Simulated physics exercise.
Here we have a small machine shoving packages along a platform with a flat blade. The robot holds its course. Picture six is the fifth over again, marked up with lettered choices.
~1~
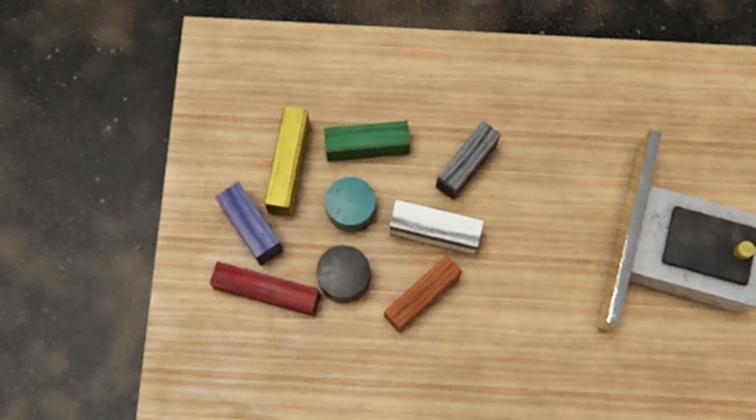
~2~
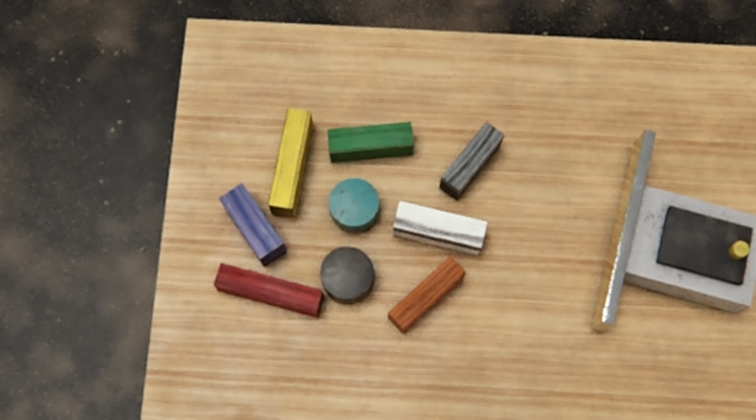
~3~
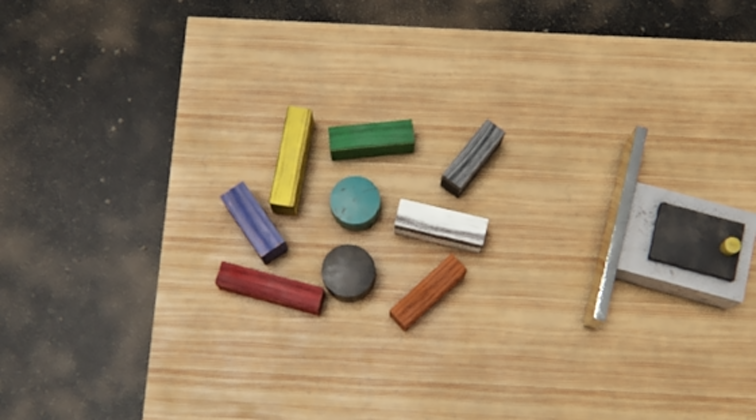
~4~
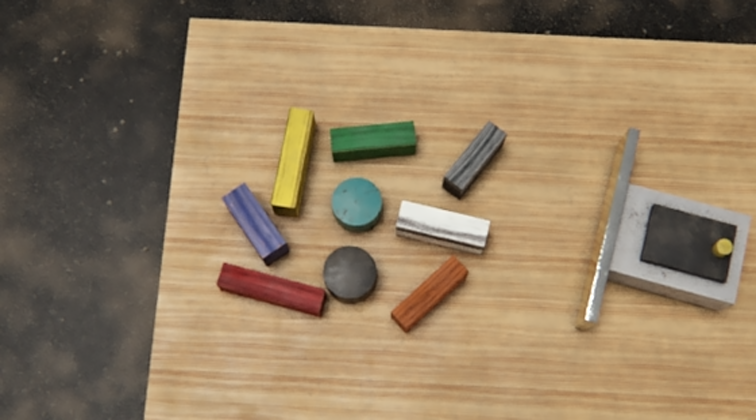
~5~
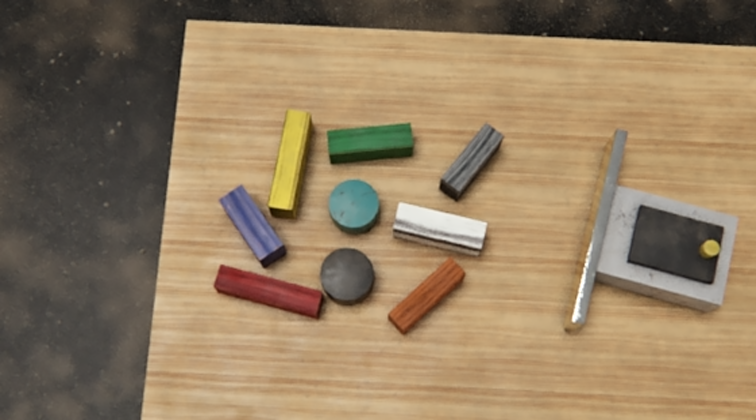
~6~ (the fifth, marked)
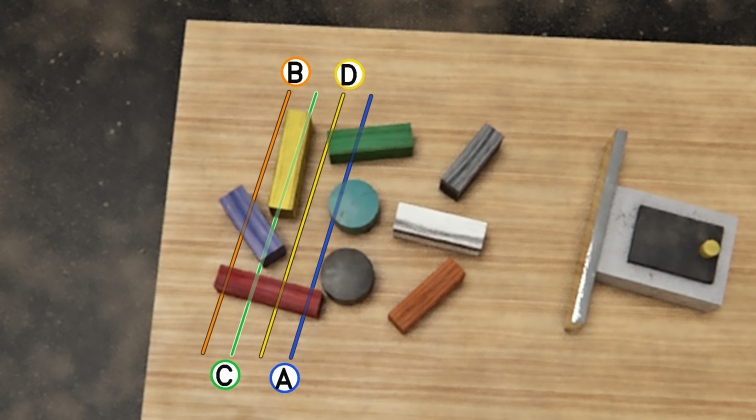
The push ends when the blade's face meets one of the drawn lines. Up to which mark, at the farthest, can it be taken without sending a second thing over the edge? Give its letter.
It should halt at C.
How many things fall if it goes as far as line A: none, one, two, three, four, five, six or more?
The count is none.
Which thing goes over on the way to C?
The blue bar goes over.
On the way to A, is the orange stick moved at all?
Yes.
On the marked copy, A at (332, 222); B at (247, 217); C at (276, 219); D at (304, 220).
Following C. Soon after the start, robot (552, 236); white stick (428, 227); blue bar (253, 227).
Later, robot (433, 230); blue bar (244, 229); turquoise canister (255, 188).
In the end, robot (343, 226); blue bar over the edge; red stick (173, 286); one fallen.
As for the rest, A is within the limit but short; B drops two; D is within the limit but short.
